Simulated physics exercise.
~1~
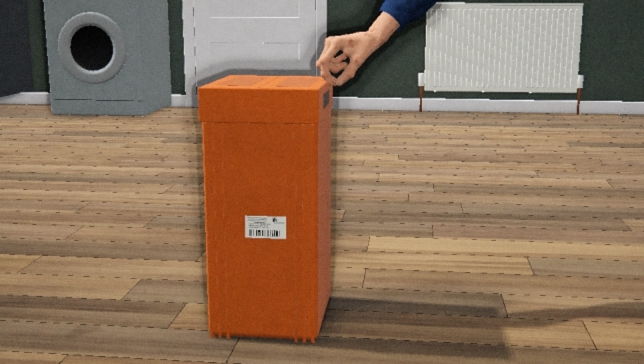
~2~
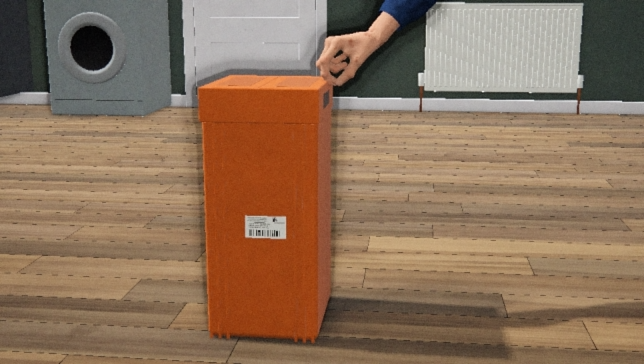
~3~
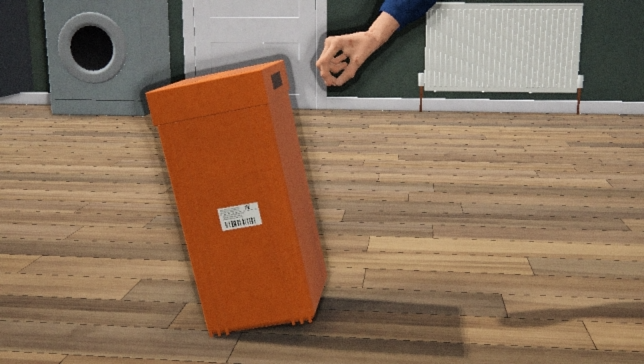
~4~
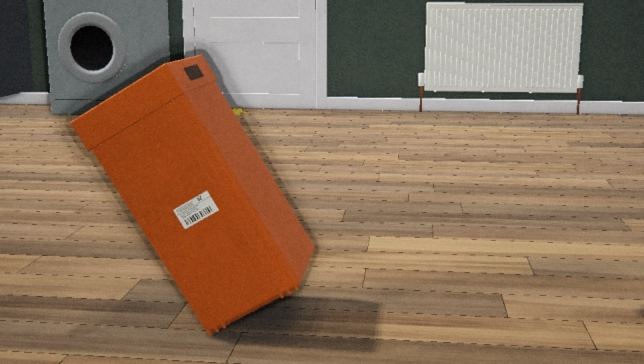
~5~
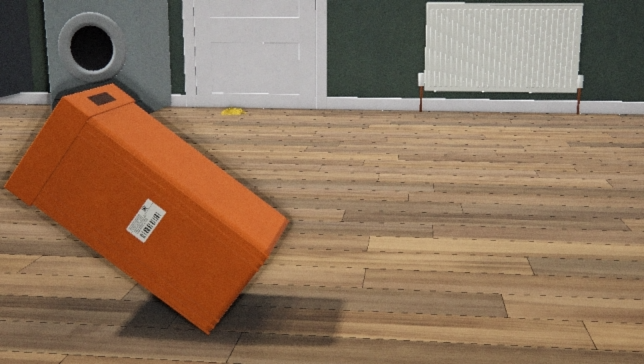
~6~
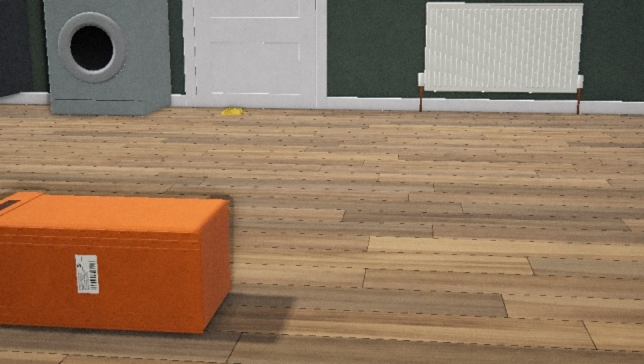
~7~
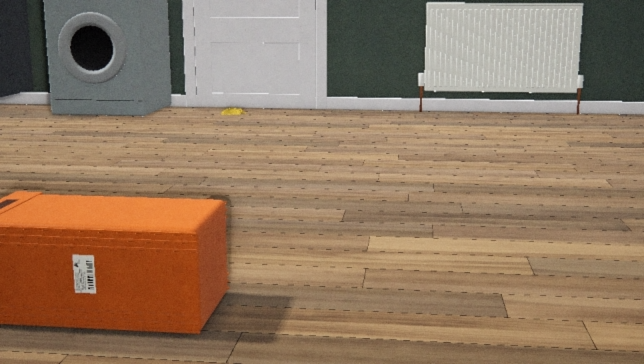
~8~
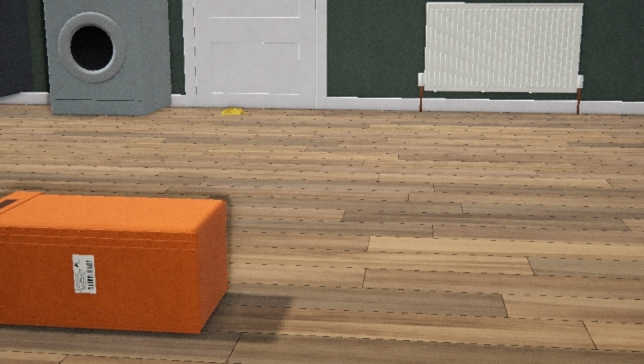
A tall orange tote with a small white label stands upright on a wooden floor, while a hand in a blue sleeve touches its top right edge. The tote starts to lean to the left, and the hand is left behind in the air before it disappears from view. With nothing holding it, the tote tips further and further over its lower edge, its top swinging down to the left. It drops onto its side with its top end partly out of view at the left, and there it lies still, toppled on the floor.
